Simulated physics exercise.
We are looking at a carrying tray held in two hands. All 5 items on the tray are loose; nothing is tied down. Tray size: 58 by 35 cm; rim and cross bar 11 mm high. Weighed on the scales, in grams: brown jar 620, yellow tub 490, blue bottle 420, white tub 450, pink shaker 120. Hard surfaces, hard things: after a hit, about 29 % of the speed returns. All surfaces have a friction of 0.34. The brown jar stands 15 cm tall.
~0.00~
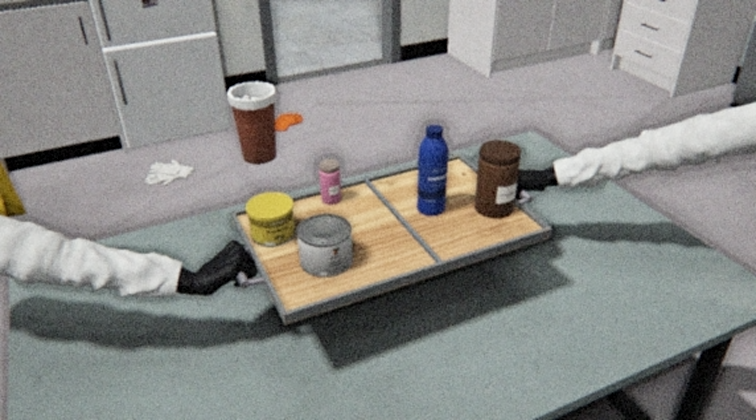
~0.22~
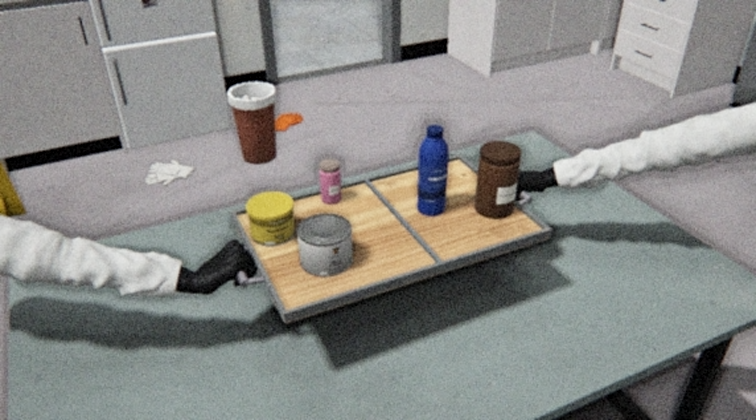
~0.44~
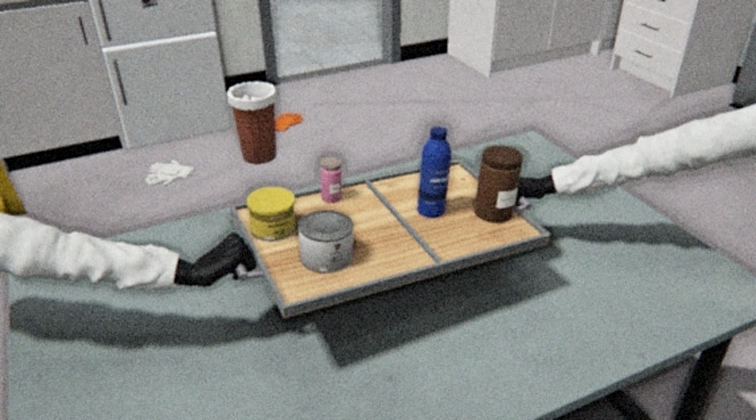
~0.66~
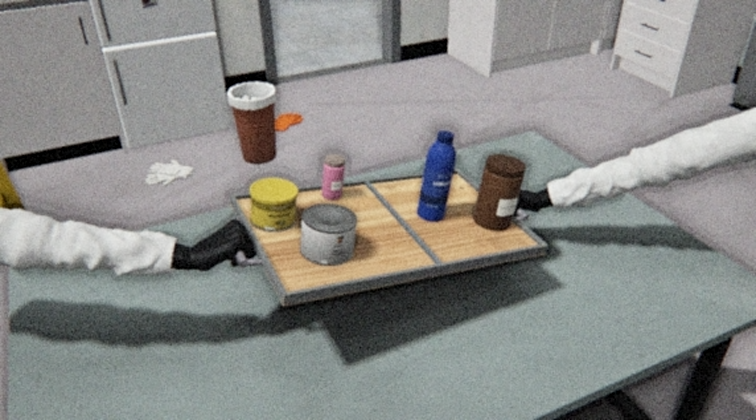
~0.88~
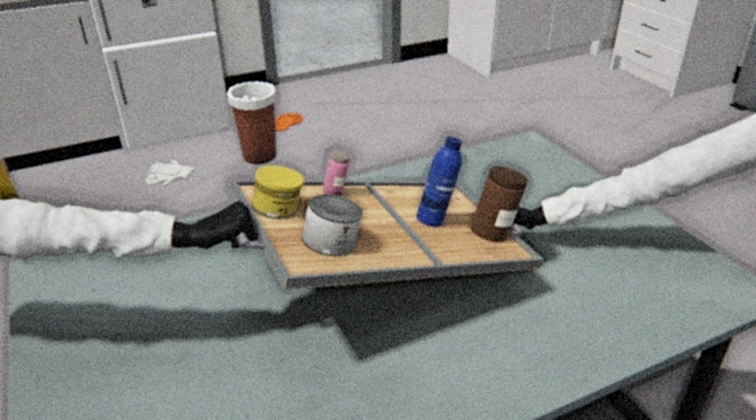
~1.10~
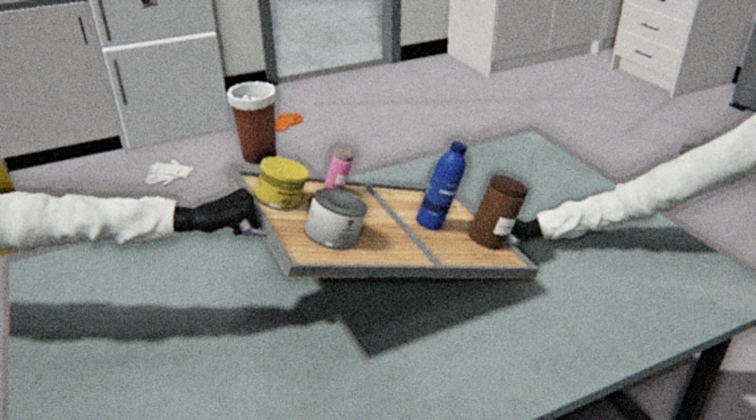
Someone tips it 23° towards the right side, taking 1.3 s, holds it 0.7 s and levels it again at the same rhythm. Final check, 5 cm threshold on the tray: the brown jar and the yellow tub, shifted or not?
At the end, the brown jar is still near its start, the yellow tub is no longer near its start.
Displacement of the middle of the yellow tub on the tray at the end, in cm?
It ends about 21 centimetres from where it started.
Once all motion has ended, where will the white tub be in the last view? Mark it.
Near (389, 227).
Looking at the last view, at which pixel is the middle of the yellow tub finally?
It comes to a stop close to (363, 195).
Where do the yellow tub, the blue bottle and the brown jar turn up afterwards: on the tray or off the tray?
Outcome: The yellow tub remains on its support; the blue bottle departs its support; the brown jar remains on its support.
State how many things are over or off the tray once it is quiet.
The count comes out at 2.
By 1.60 s, tray at 23°, right edge down; yellow tub 10 cm from its spot near (326, 185); pink shaker rocked 13° off its seat; blue bottle 9 cm from its spot.
By 1.90 s, tray at 23°, right edge down; blue bottle now off the tray; yellow tub 21 cm from its spot near (370, 191); pink shaker on its side.
By 2.70 s, tray at 13°, right edge down; yellow tub 21 cm from its spot near (367, 192); pink shaker on its side; white tub 14 cm from its spot.
When it is over (3.9 s), off the tray, blue bottle; lying over on the tray, pink shaker; not toppled but over 5 cm from the start, yellow tub and white tub; brown jar within 5 cm of the start. End places, in pixels of the last picture, brown jar near (499, 180), yellow tub near (363, 195).
